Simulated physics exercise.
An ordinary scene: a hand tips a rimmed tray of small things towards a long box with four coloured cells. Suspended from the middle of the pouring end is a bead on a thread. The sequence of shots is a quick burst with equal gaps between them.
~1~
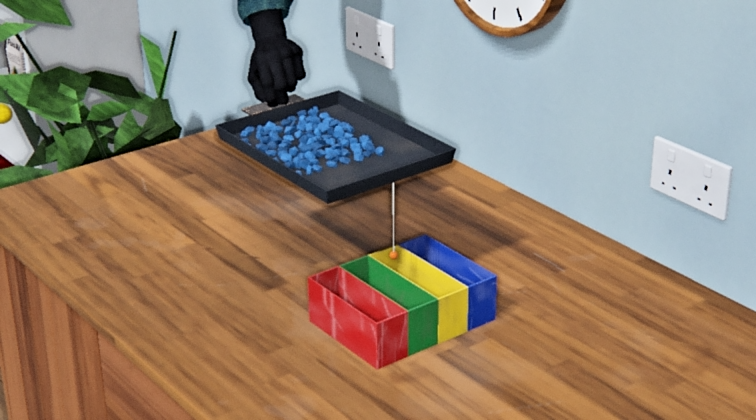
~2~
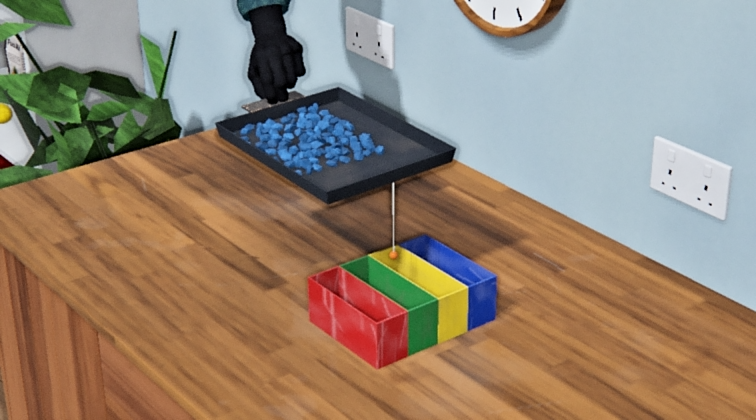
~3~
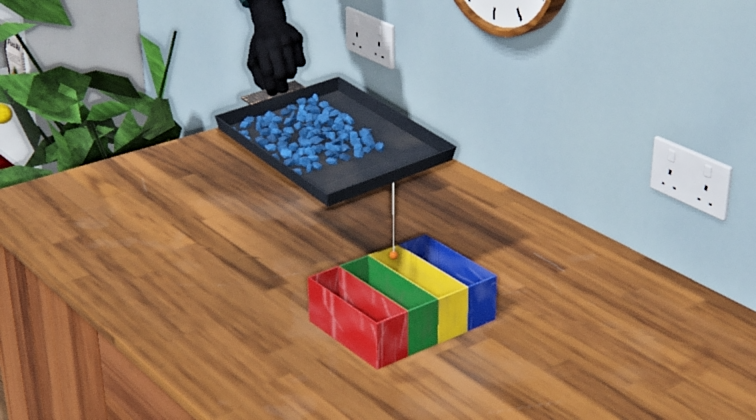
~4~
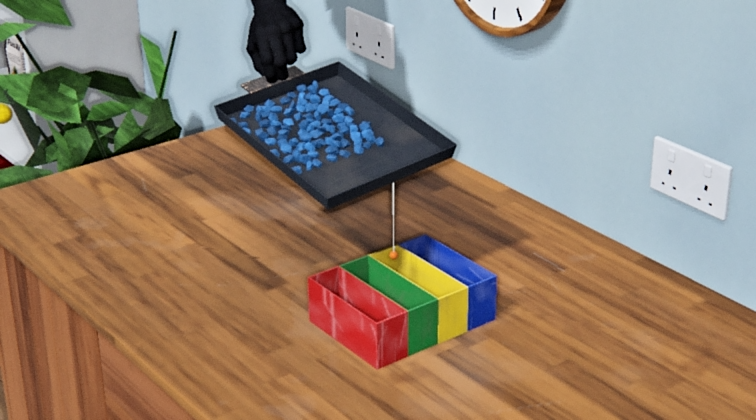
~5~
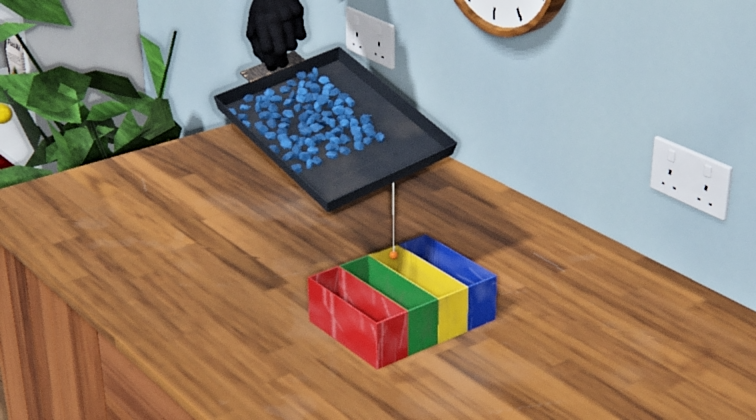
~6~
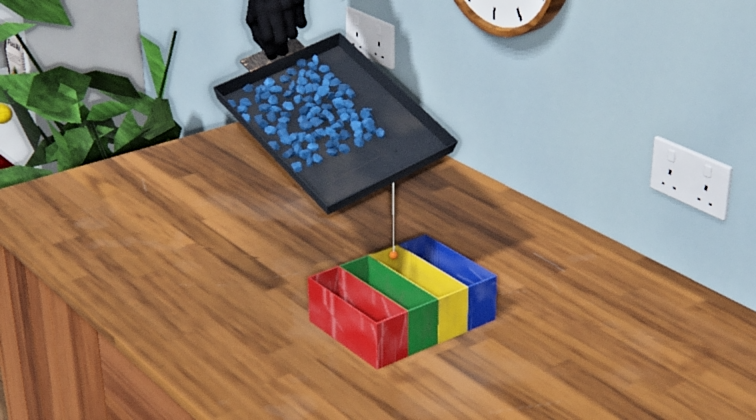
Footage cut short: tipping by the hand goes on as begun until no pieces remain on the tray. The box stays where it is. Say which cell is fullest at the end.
The red cell is fullest at the end.
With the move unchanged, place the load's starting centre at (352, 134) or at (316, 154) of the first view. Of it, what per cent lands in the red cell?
About 60 %, then about 60 %.
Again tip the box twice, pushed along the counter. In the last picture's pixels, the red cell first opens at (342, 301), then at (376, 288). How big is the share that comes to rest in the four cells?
First placement near 90 percent, second near 30 percent.
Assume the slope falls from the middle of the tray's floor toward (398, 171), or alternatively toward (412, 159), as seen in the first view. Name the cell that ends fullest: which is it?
First: Blue. Second: The blue one.
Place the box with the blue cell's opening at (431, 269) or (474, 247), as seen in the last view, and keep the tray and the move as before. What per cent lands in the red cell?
First 60 per cent, second 10 per cent.
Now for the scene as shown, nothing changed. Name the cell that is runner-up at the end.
Green.
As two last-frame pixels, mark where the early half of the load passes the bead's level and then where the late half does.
Roughly at (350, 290) first, and then at (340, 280).
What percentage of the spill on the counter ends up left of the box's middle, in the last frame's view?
I'd put it at close to 100 per cent.
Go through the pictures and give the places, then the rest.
In the first picture, corners of the pouring end at (328, 189) and (452, 148), level; middle of the load at (315, 140), aquarium stones; bead on its thread at (394, 255); red cell at (392, 336); green cell at (423, 323); yellow cell at (453, 311); blue cell at (482, 299).
In the second picture, corners of the pouring end at (328, 190) and (452, 148), level; middle of the load at (315, 138).
In the third picture, corners of the pouring end at (328, 192) and (452, 146), tipped barely, lowest at the left corner; middle of the load at (315, 132).
In the fourth picture, corners of the pouring end at (328, 196) and (453, 144), tipped a little, lowest at the left corner; middle of the load at (315, 125).
In the fifth picture, corners of the pouring end at (328, 200) and (453, 142), tipped clearly, lowest at the left corner; middle of the load at (315, 117).
In the sixth picture, corners of the pouring end at (328, 203) and (454, 141), tipped clearly, lowest at the left corner; middle of the load at (316, 110); red cell at (392, 336); green cell at (423, 323); yellow cell at (453, 311); blue cell at (482, 299).
Soon, tray tipped steeply; nearly all on the tray; a stray few falling or outside the box.
A while on, tray tipped past a quarter turn; about a quarter on the tray; about a third in the red cell; a small part in the green cell; about a third falling or outside the box.
Towards the end, tray tipped past a quarter turn; about half in the red cell; a small part in the green cell; about a quarter falling or outside the box.
Finally, tray tipped past a quarter turn; about half in the red cell; a small part in the green cell; none in the yellow cell; none in the blue cell; about a quarter outside the box.
